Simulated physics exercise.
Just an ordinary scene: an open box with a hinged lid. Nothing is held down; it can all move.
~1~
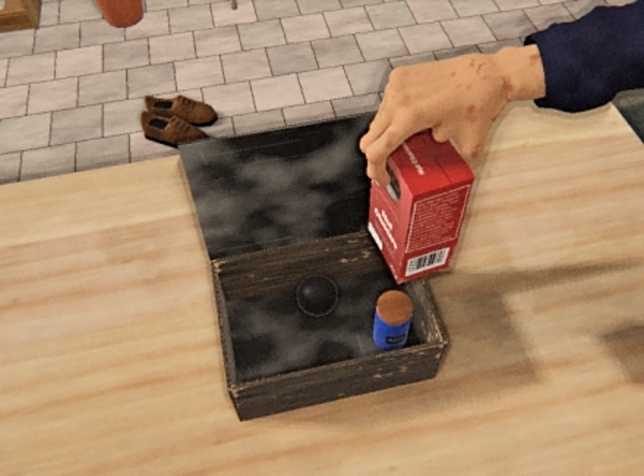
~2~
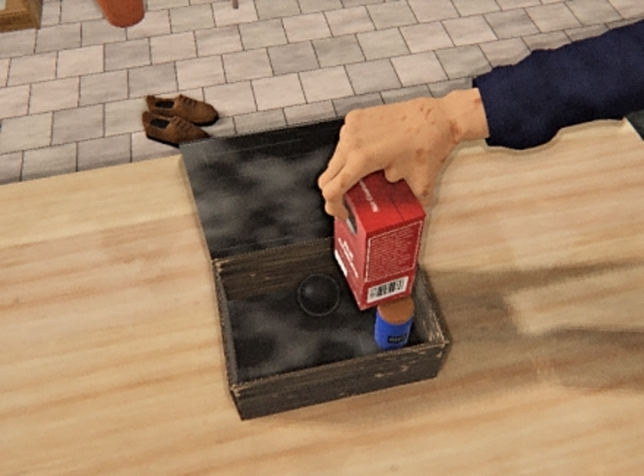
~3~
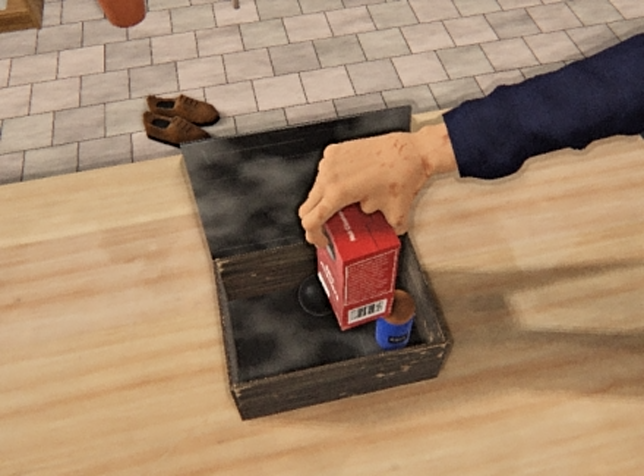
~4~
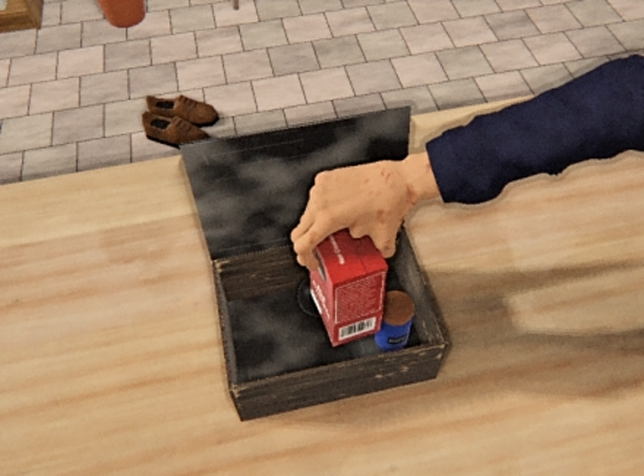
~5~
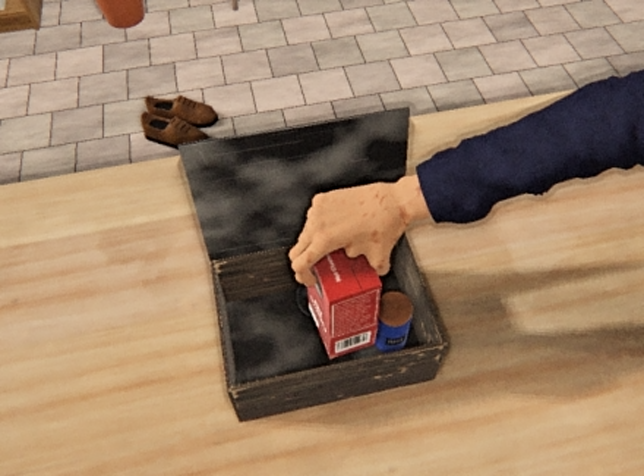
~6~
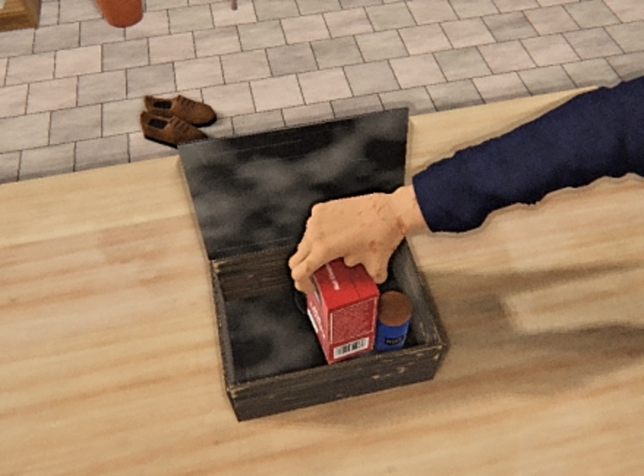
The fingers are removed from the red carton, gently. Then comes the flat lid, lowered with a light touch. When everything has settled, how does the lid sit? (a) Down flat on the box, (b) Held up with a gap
(b) Held up with a gap.
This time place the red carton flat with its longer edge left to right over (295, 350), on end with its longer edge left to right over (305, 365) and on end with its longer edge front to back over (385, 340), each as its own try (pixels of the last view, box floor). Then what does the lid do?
Going in order, the lid comes down all the way, then is left partly open, then is left partly open.
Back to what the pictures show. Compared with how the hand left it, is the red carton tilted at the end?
Well, the red carton stays just as set.
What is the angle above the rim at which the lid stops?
Measured angle - around 30°.
Then, 1.00 s later than the last frame, lid starting down; red carton moved about its own width near (339, 327).
Then, 1.60 s later than the last frame, lid 59° above the rim; red carton moved about its own width near (339, 327).
Then, 2.50 s later than the last frame, lid 31° above the rim; red carton moved about its own width near (339, 326).
When it is over, lid 31° above the rim; moved from the start, red carton; the other 2 as before. End places, in pixels of the last picture, red carton near (339, 326).
